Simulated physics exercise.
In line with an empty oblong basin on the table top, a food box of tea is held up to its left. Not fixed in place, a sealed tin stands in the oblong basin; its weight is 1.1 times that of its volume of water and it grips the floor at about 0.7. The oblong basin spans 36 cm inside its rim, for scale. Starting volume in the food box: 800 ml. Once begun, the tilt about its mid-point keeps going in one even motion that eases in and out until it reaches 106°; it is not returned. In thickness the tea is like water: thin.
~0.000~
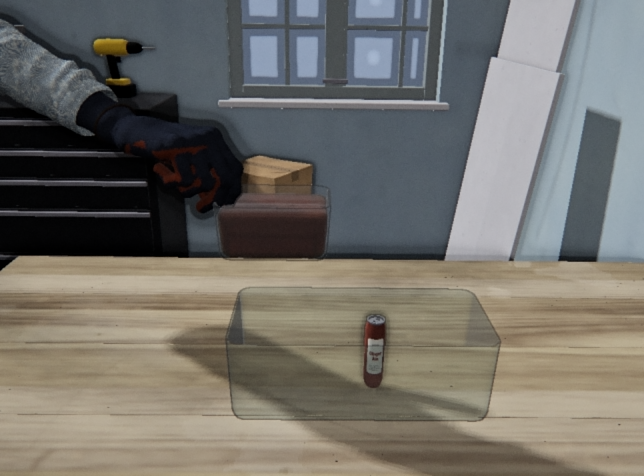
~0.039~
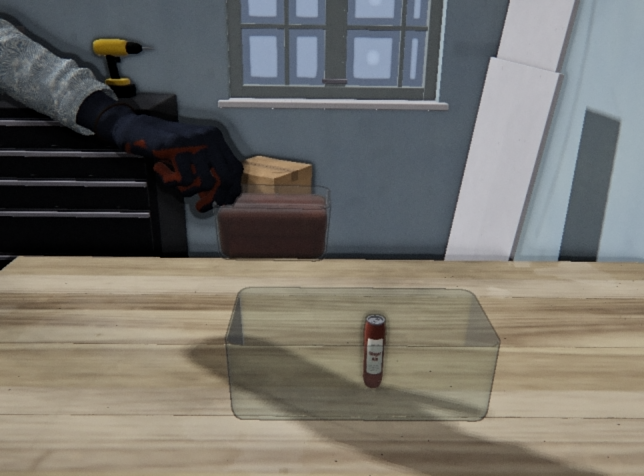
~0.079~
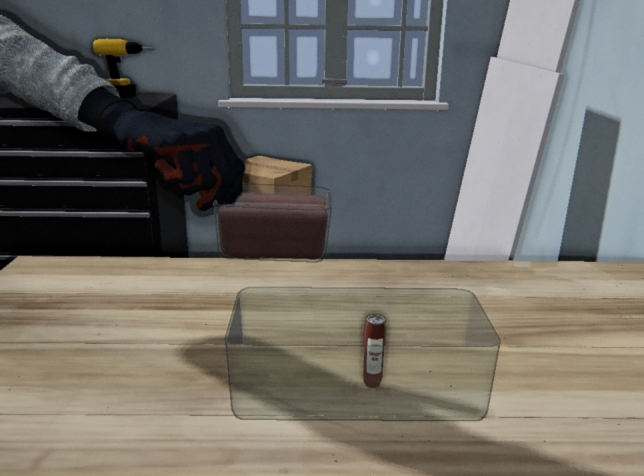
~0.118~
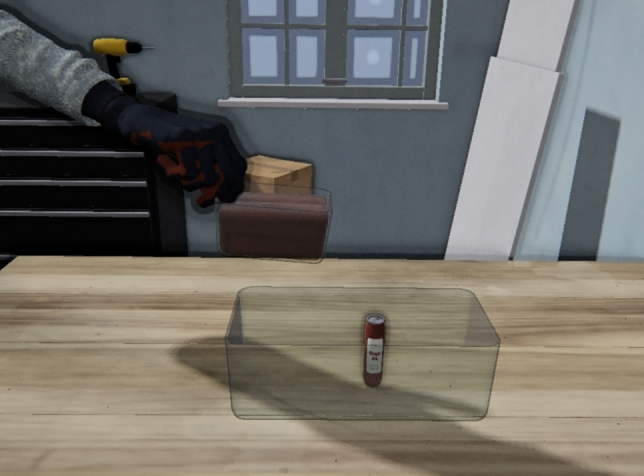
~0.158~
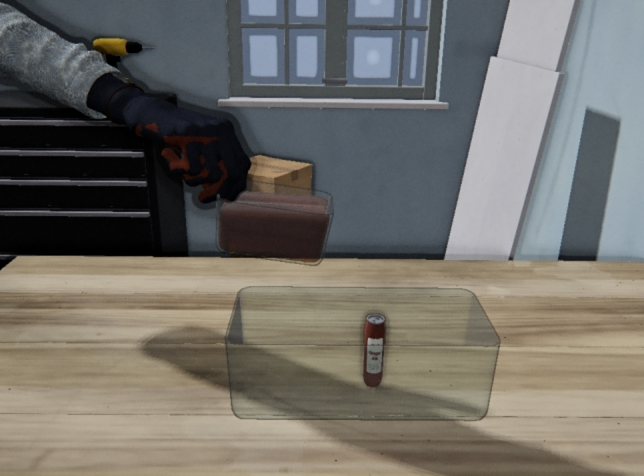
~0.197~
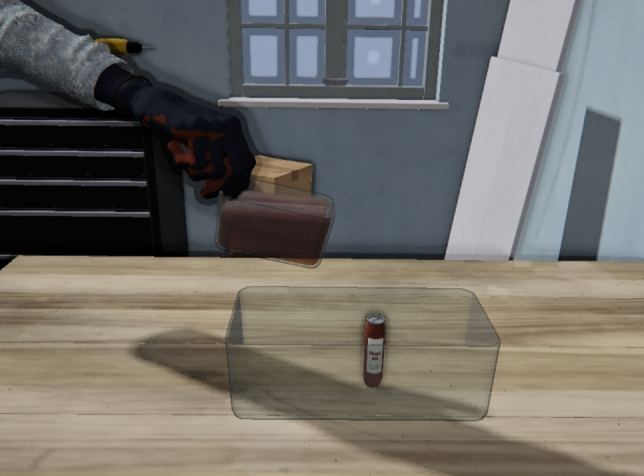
A box of brown tea, held by a dark-gloved hand above and left of a clear oblong basin, stayed nearly level at first, then tilted slightly to the right as the arm shifted a little.
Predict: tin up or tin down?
I expect it will stay vertical.
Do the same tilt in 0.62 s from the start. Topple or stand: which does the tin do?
The tin would overturn.
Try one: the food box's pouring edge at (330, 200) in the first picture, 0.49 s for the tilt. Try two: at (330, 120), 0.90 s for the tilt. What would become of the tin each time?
Try 1: Tipped over; try 2: Still standing.
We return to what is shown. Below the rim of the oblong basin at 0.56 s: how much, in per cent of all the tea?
Estimate - around 18 in a hundred parts.
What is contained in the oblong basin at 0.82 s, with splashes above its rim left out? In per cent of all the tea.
Some 88 percent.
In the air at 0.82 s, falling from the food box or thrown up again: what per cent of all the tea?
Something like 5 per cent is in the air then.
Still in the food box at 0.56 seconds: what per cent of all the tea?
Around 42 percent.
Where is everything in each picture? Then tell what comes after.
In the first picture, tilt 0°; pouring edge (330, 198); surface from (222, 203) to (328, 204); the oblong basin's rim runs from (233, 314) to (486, 317); the tin's top is at (376, 323).
In the second picture, tilt 0°; pouring edge (330, 199); surface from (222, 203) to (328, 204).
In the third picture, tilt 2°; pouring edge (330, 200); surface from (222, 202) to (328, 204).
In the fourth picture, tilt 4°; pouring edge (331, 202); surface from (223, 201) to (328, 205).
In the fifth picture, tilt 8°; pouring edge (332, 205); surface from (223, 201) to (330, 206).
In the sixth picture, tilt 12°; pouring edge (333, 209); surface from (224, 201) to (332, 206).
By 0.56 s the tilt is 73° and 43 per cent is still to pour; the tin stands where it began.
By 0.82 s the tilt is 104° and 7 per cent is still to pour; the tin stands 1 cm from where it began.
By 1.10 s the tilt is 106° and 0 per cent is still to pour; the tin stands where it began.
By 1.40 s the tilt is 106° and 0 per cent is still to pour; the tin stands where it began.
At rest the tin stands where it began.
